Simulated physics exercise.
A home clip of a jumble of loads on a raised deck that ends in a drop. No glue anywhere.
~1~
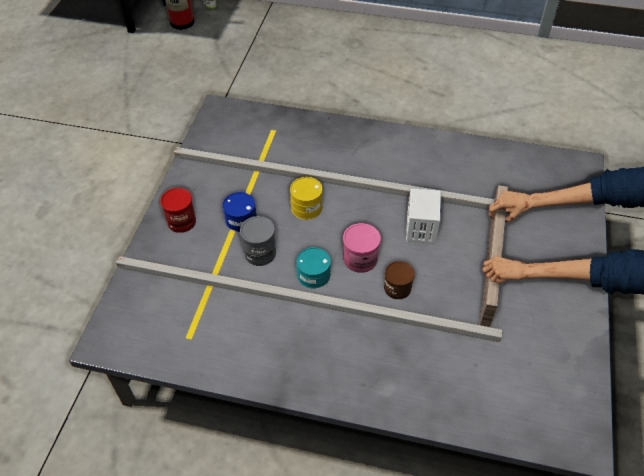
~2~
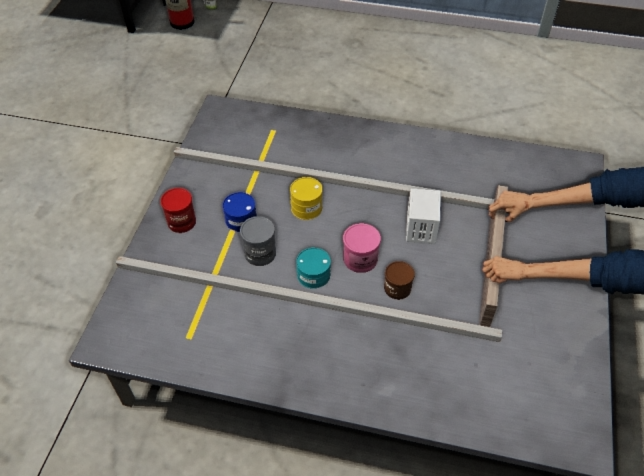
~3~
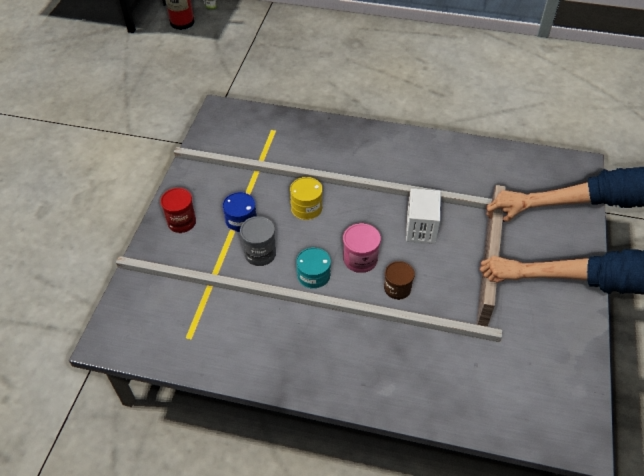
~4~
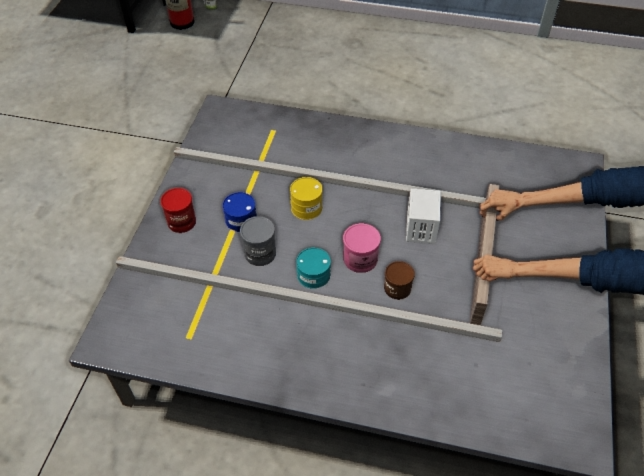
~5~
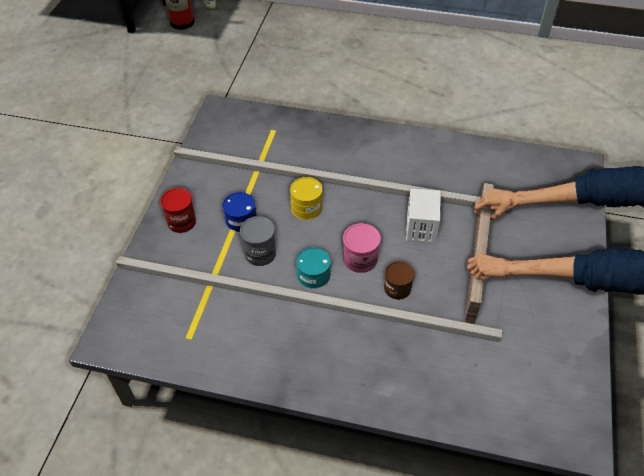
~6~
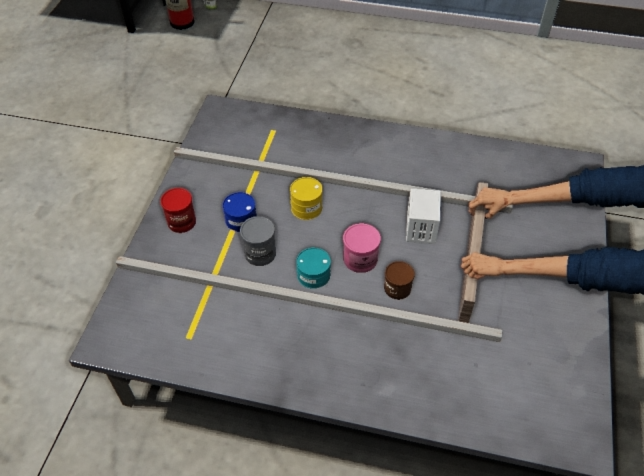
On a grey table crossed by a yellow line, two hands slid a wooden plank slightly left between two rails, while the colourful cans and a small white block in front of it stayed still.
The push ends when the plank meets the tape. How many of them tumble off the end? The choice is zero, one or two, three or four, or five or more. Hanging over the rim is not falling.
The number that fall off is zero.
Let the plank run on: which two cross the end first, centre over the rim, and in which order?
They are the red pail, then the grey pail.
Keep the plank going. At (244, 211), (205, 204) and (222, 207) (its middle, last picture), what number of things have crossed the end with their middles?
Place by place, 0, 1 and 0.
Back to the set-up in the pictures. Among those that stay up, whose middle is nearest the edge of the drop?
The red pail ends nearest.
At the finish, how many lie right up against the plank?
3 of them.
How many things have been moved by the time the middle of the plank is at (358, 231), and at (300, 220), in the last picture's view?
First 4, then 6.
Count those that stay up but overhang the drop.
0 of them.
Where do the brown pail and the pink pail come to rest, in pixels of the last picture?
The brown pail stops around (204, 257); the pink pail around (213, 222).
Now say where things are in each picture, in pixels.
The first picture shows red pail (179, 211); blue canister (240, 212); grey pail (259, 242); plank (494, 255); tape (236, 222).
The second picture shows blue canister (240, 212); pink pail (361, 249).
The third picture shows grey pail (259, 242); brown pail (399, 281).
The fourth picture shows red pail (179, 211); turquoise canister (314, 268).
The fifth picture shows blue canister (240, 212); plank (479, 252).
The sixth picture shows red pail (179, 211); blue canister (240, 212); grey pail (259, 242); plank (474, 251); tape (236, 222).
A little later, none off yet; red pail at rest near (179, 211); blue canister at rest near (240, 212); grey pail at rest near (259, 242).
When it is over, the number that fall off is zero.
